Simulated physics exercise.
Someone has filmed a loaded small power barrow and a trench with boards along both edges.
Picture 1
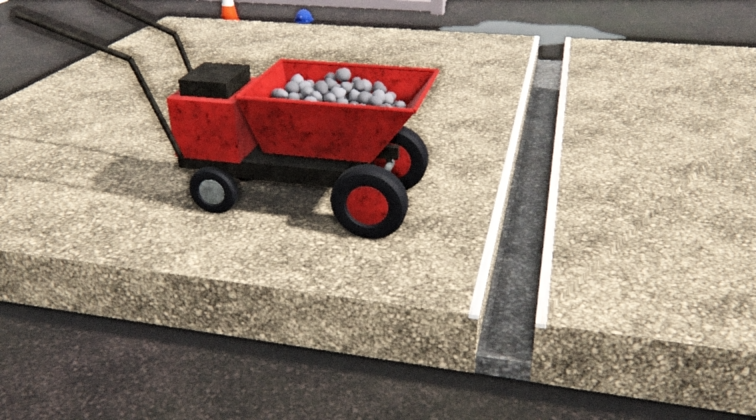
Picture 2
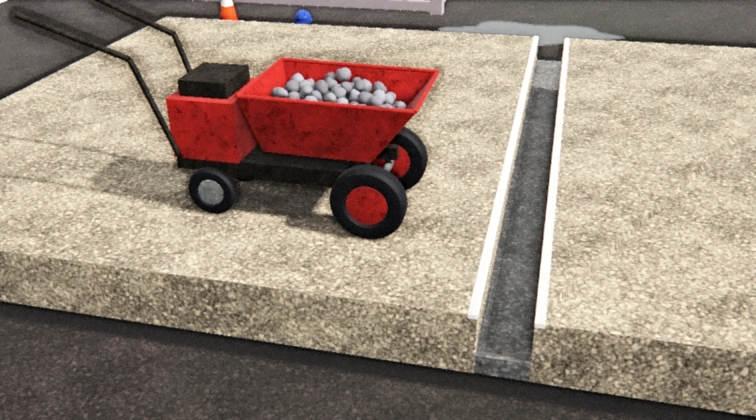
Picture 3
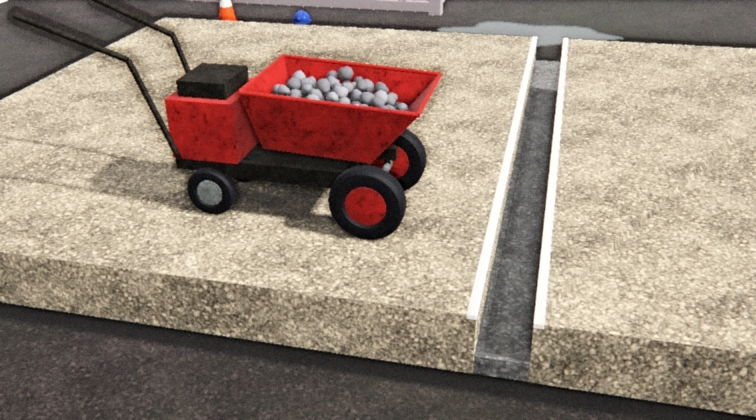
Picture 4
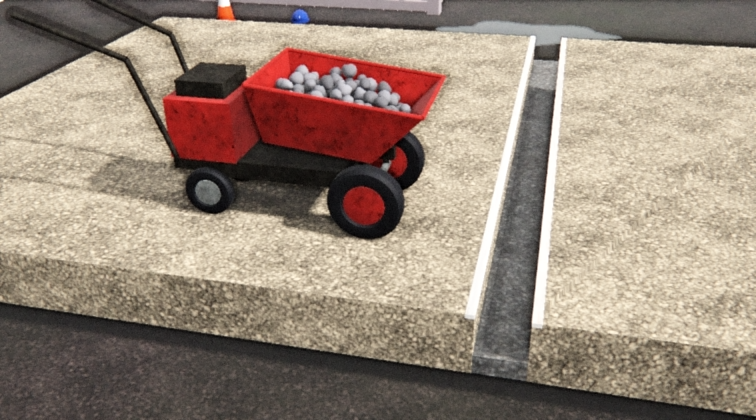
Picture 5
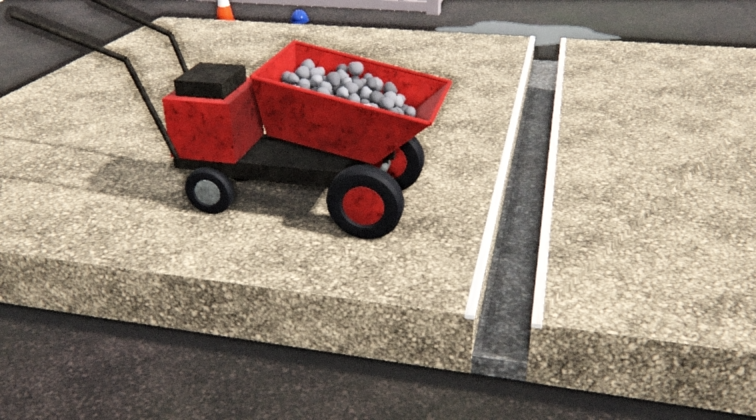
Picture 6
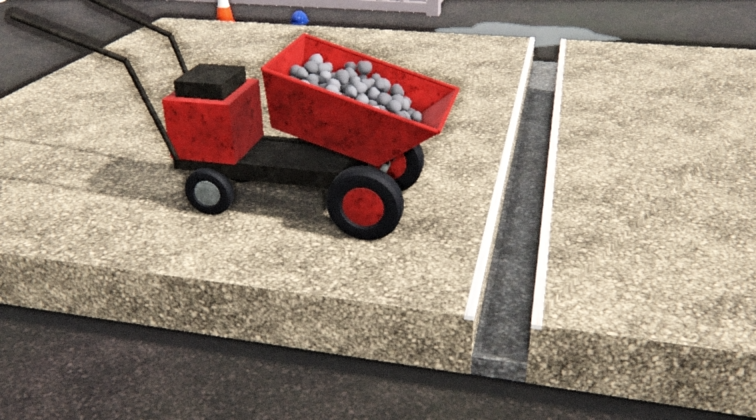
The red skip of a small power barrow, loaded with round grey cobbles, sits level beside a narrow trench edged with white boards. It starts to tilt slowly, its back end rising off the chassis and its front lip dipping toward the right, until it slants clearly while the wheels stay put.
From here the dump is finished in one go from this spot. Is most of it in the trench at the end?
It catches the larger part.
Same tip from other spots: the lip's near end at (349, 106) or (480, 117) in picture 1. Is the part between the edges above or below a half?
The first try: Less than half. The second: The smaller part.
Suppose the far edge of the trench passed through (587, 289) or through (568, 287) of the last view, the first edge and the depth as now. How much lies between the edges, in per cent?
Roughly 100 per cent, and 90 per cent.
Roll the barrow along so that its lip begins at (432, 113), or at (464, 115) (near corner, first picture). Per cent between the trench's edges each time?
The first gives 80 %, the second 30 %.
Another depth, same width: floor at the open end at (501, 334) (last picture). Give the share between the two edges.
It comes to 50 per cent or so.
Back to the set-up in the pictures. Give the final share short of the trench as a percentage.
Some 5 per cent.
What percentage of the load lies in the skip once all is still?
Some 10 per cent.
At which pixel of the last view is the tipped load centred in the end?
Around (514, 241).
Shortly afterwards, skip tipped steeply; the whole lot in the skip.
Next, skip tipped steeply; the bulk in the skip; only a few short of the trench; a little in or heaped over the trench; only a few falling.
Some moments later, skip tipped right over; near a third in the skip; only a few short of the trench; near two thirds in or heaped over the trench; only a few beyond it.
In the end, skip tipped right over; a little in the skip; a little short of the trench; the bulk in or heaped over the trench; only a few beyond it.
